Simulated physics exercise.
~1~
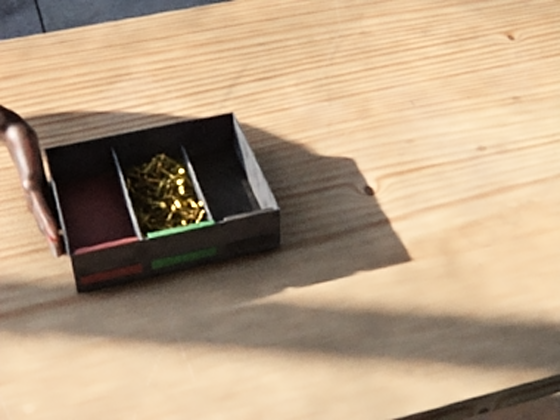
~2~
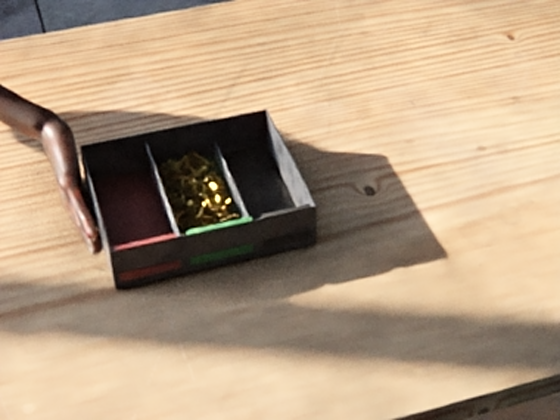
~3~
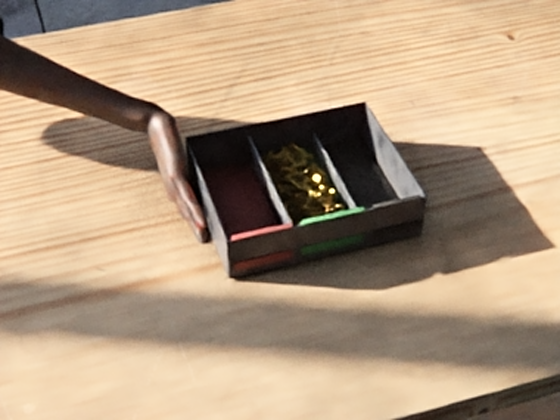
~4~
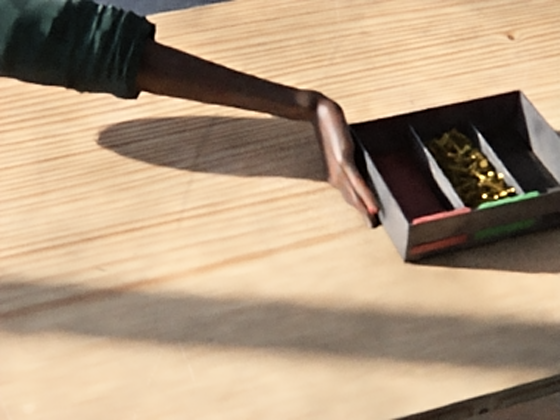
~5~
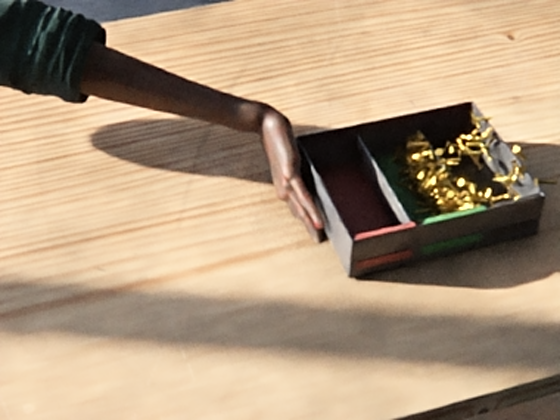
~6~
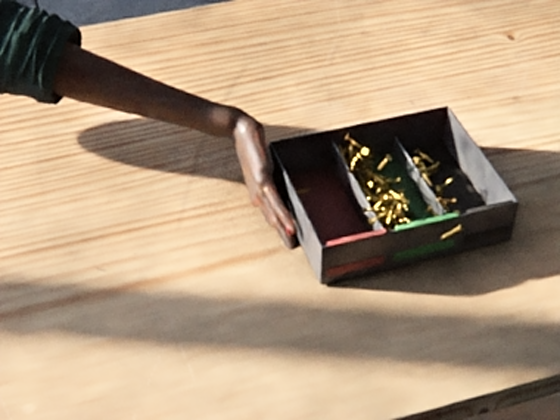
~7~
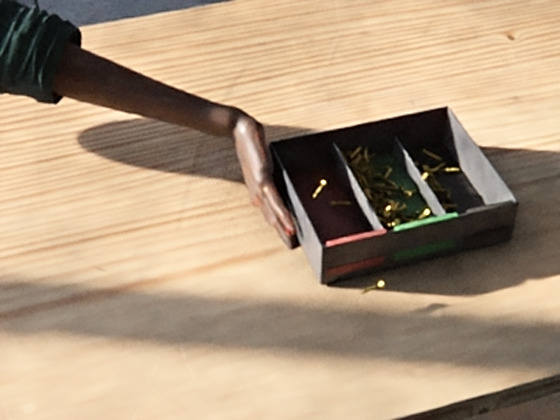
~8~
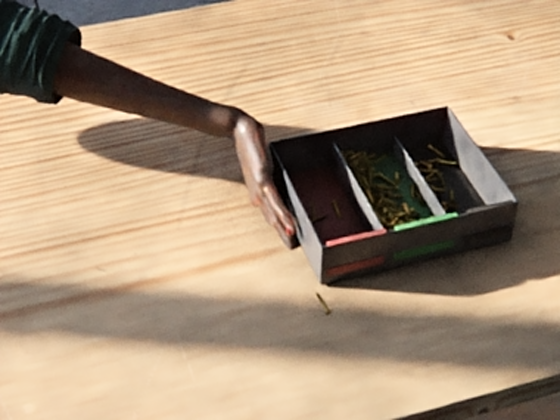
The clip shows a hand pushing a three-compartment tray of brass-coloured screws rightward across a wooden table, then moving back left with it as screws scatter. Most end in the green middle section, some in the black right one, with a stray screw on the table.
